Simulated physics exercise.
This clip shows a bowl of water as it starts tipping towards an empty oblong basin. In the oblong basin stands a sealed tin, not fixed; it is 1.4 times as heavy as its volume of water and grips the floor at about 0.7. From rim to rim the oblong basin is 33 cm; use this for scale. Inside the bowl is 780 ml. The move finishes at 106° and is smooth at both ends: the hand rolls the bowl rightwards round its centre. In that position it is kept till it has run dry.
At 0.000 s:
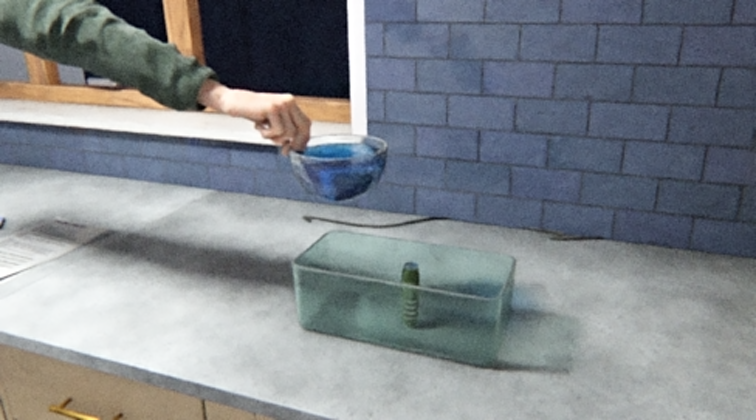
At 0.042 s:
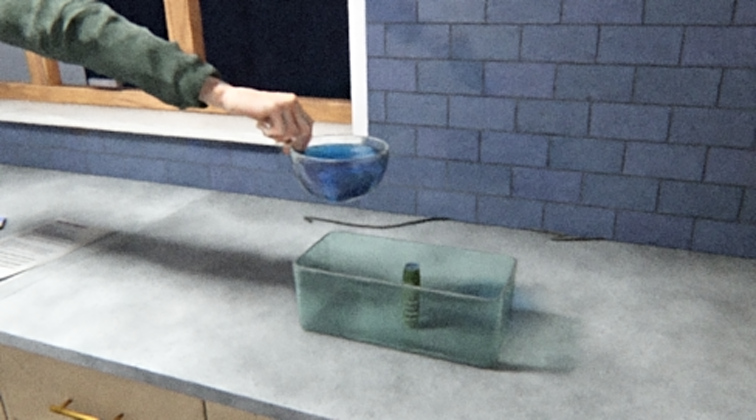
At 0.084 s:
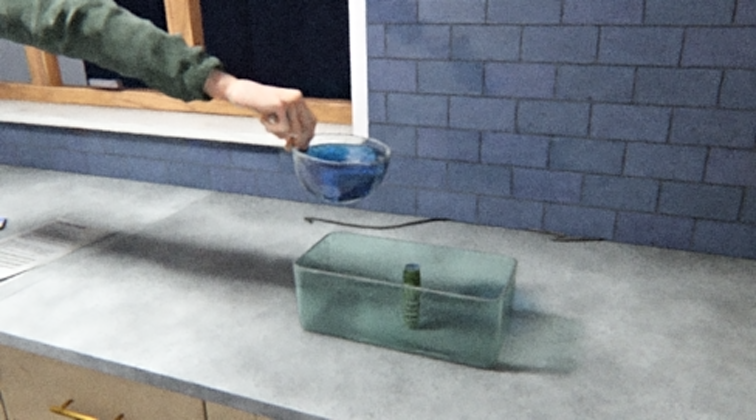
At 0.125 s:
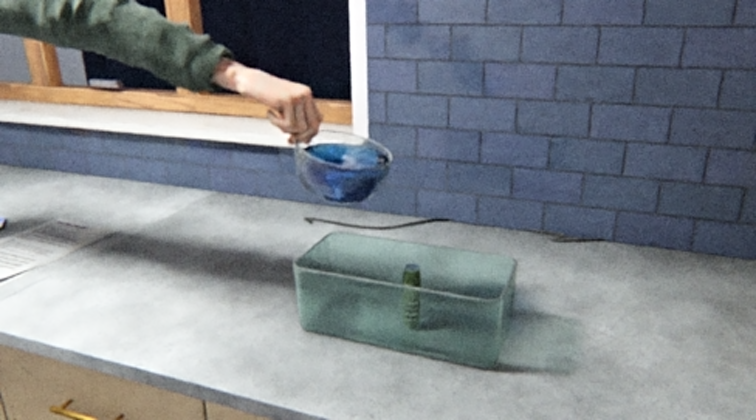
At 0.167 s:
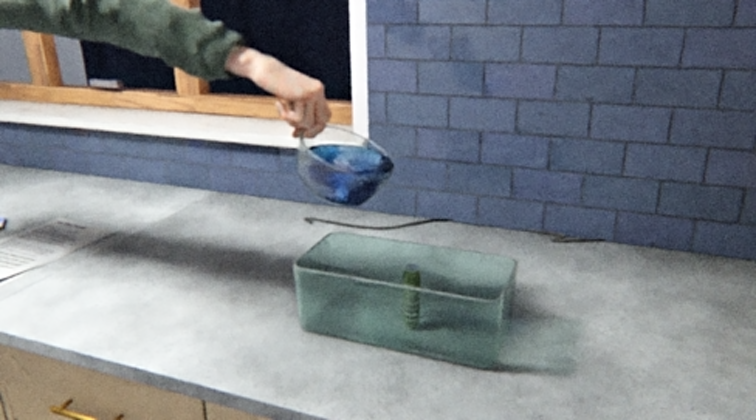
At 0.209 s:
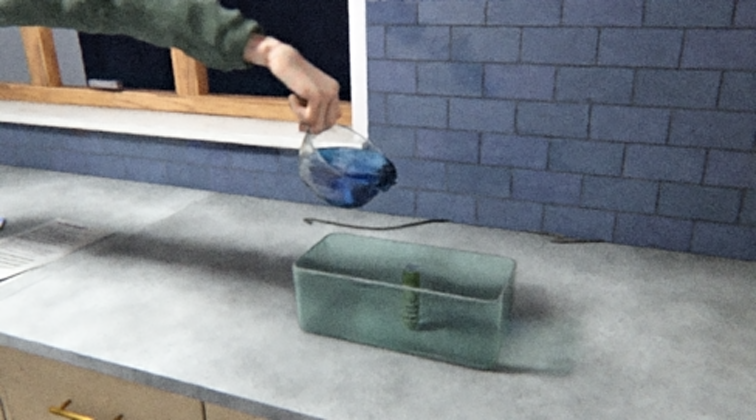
A hand in a green sleeve tilting a clear bowl of blue water rightwards above an oblong glass basin holding a green tin.
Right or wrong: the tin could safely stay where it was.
Right, it remains upright.
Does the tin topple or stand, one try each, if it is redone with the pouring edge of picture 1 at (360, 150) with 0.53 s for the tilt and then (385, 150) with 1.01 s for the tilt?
First it falls; then it stays up.
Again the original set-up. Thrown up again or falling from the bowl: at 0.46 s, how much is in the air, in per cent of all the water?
Some 42 % is the figure.
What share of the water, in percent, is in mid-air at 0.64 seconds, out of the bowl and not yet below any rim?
About 7 percent.
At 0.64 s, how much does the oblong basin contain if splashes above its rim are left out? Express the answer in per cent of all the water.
92 per cent, give or take a little.
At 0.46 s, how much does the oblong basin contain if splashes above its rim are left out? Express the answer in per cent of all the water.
Fraction in basin: Approx. 44%.
Then, 0.46 s in, the tilt is 101° and 14 per cent is still to pour; the tin stands where it began.
Then, 0.64 s in, the tilt is 106° and 1 per cent is still to pour; the tin stands 1 cm from where it began.
Then, 0.82 s in, the tilt is 106° and 0 per cent is still to pour; the tin stands where it began.
Then, 1.03 s in, the tilt is 106° and 0 per cent is still to pour; the tin stands 1 cm from where it began.
Finally, the tin stands where it began.
